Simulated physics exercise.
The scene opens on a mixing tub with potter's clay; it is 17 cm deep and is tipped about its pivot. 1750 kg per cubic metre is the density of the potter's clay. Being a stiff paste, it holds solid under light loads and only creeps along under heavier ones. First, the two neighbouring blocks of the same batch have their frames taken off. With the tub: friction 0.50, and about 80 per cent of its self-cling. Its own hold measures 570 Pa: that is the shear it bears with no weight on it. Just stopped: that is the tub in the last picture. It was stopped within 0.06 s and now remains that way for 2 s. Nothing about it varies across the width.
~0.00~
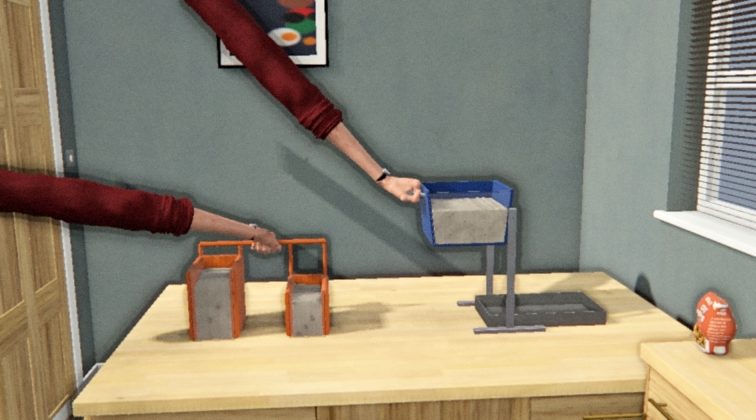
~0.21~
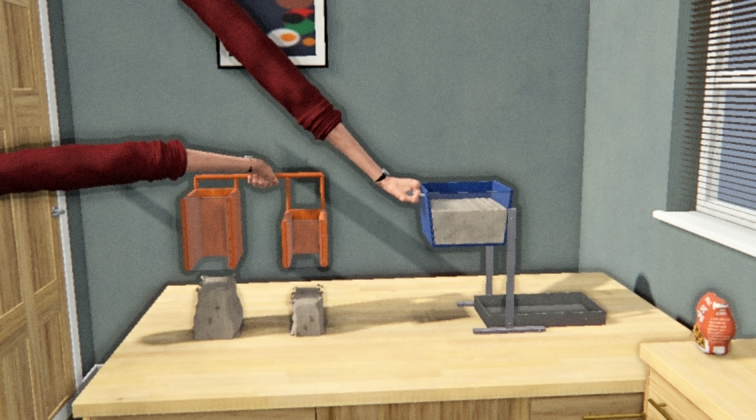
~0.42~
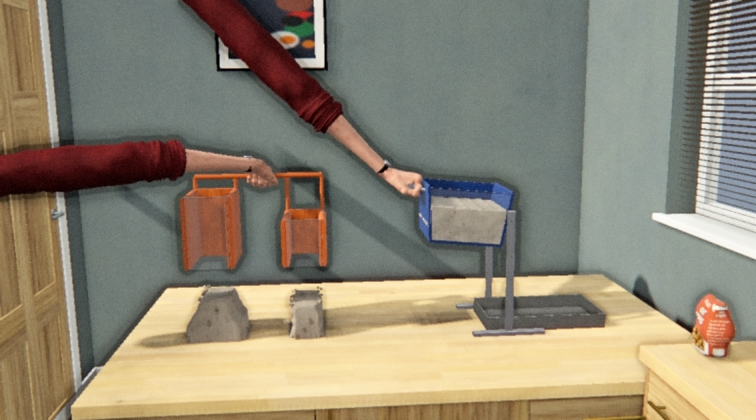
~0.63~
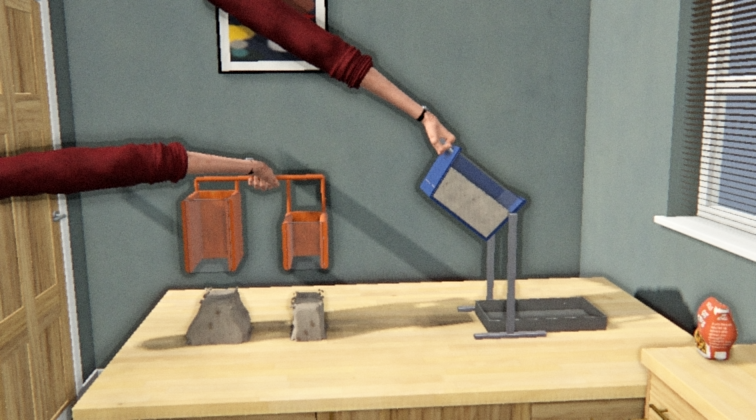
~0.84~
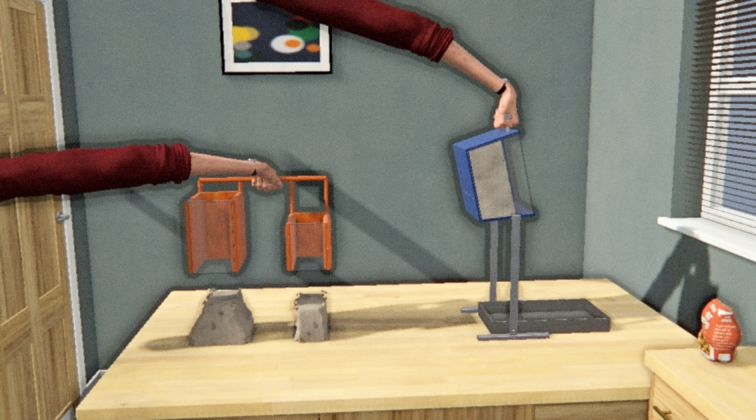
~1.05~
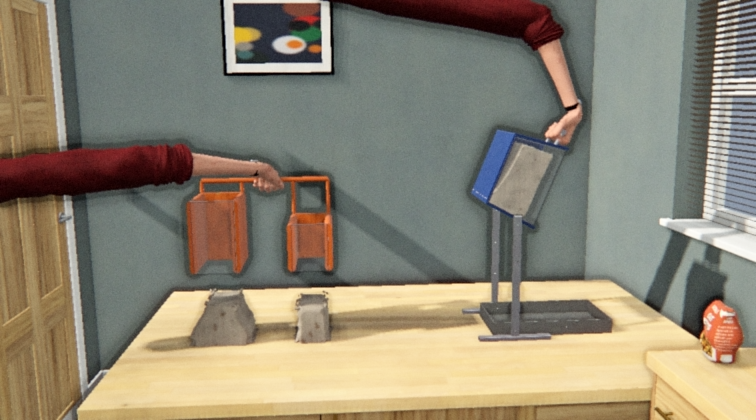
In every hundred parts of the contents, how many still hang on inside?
About 6 in every hundred.
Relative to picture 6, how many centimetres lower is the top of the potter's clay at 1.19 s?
About 13 cm.
After 1.19 s, the tub is at 112 degrees and holds 48 %.
After 1.36 s, the tub is at 112 degrees and holds 24 %.
After 1.53 s, the tub is at 112 degrees and holds 6 %.
After 1.70 s, the tub is at 112 degrees and holds 6 %.
After 3.05 s, the tub is at 112 degrees and holds 6 %.
